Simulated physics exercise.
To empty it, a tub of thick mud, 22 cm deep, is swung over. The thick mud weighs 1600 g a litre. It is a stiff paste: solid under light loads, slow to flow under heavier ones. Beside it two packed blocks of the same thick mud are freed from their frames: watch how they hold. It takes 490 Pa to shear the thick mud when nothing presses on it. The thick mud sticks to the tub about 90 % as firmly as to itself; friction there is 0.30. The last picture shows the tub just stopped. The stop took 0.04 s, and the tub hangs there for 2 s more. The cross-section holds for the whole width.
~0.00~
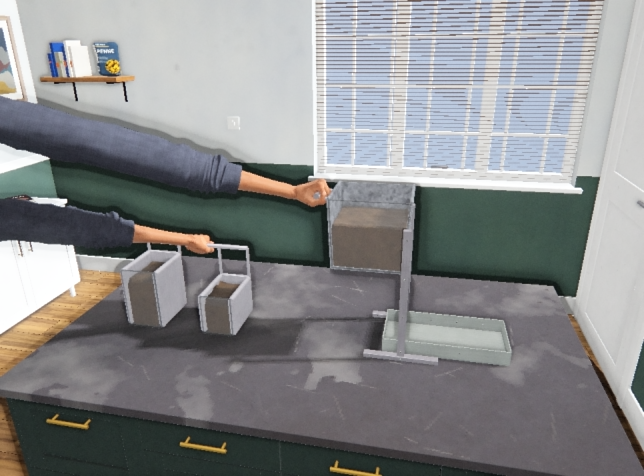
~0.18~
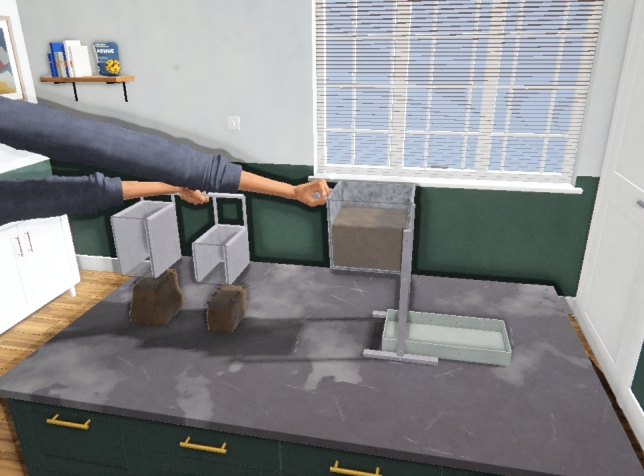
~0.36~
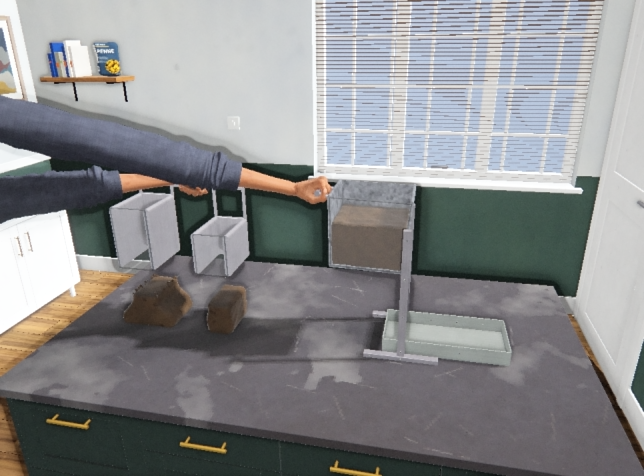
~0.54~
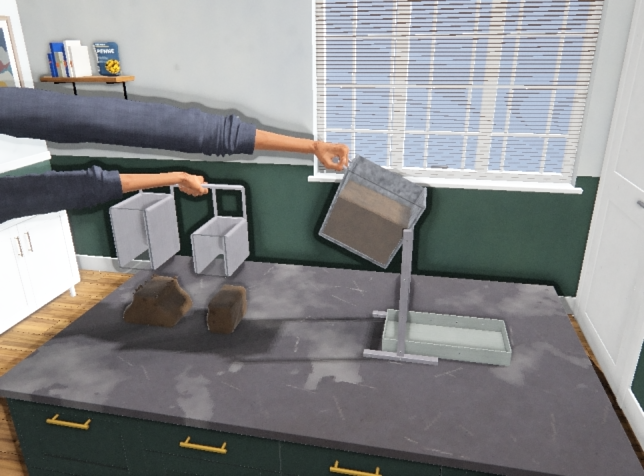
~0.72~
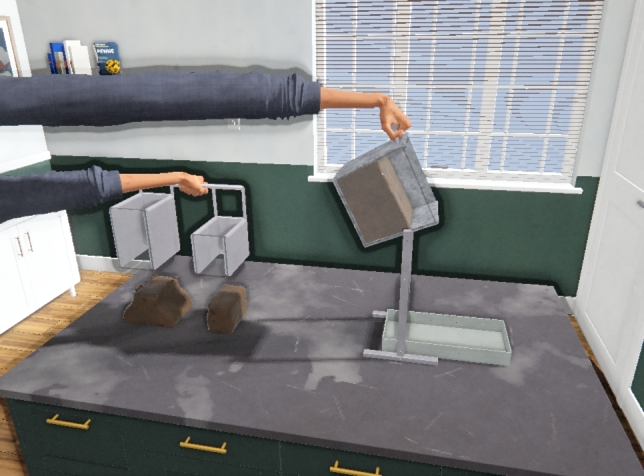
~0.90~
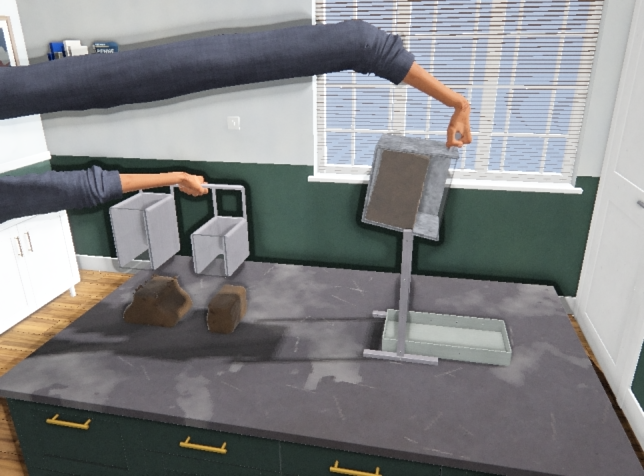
Two hands lift open boxes off two brown blocks, which slump, then tilt a raised tub over.
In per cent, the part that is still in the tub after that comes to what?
The part that is still in the tub after that is near 39 %.
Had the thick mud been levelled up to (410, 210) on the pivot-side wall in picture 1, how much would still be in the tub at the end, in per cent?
It would be near 30 %.
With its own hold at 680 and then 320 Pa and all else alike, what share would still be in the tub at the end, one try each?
In turn about 45 %, 30 %.
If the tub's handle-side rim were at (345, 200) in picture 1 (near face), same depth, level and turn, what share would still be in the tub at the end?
Then about 50 %.
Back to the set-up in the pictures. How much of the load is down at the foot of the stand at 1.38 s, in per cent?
Near 40 %.
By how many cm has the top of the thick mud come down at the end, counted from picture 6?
Roughly 16 cm.
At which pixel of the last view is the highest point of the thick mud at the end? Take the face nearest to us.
At about (400, 206).
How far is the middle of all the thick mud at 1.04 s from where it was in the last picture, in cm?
Roughly 7 cm.
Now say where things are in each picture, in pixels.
In the first picture, handle-side rim at (330, 199), tilt 0 degrees; crest of the thick mud at (339, 225); block heights 18 cm, 12 cm (left to right).
In the second picture, handle-side rim at (330, 199), tilt 0 degrees; crest of the thick mud at (339, 225); block heights 16 cm, 12 cm (left to right).
In the third picture, handle-side rim at (331, 197), tilt 2 degrees; crest of the thick mud at (339, 224); block heights 12 cm, 11 cm (left to right).
In the fourth picture, handle-side rim at (350, 170), tilt 25 degrees; crest of the thick mud at (339, 197); block heights 12 cm, 11 cm (left to right).
In the fifth picture, handle-side rim at (404, 147), tilt 64 degrees; crest of the thick mud at (378, 163); block heights 12 cm, 11 cm (left to right).
In the sixth picture, handle-side rim at (458, 160), tilt 99 degrees; crest of the thick mud at (387, 151); block heights 12 cm, 11 cm (left to right).
After 1.04 s, the tub is at 99 degrees and holds 98 %.
After 1.21 s, the tub is at 99 degrees and holds 47 %.
After 1.38 s, the tub is at 99 degrees and holds 39 %.
After 1.55 s, the tub is at 99 degrees and holds 39 %.
After 2.90 s, the tub is at 99 degrees and holds 39 %.
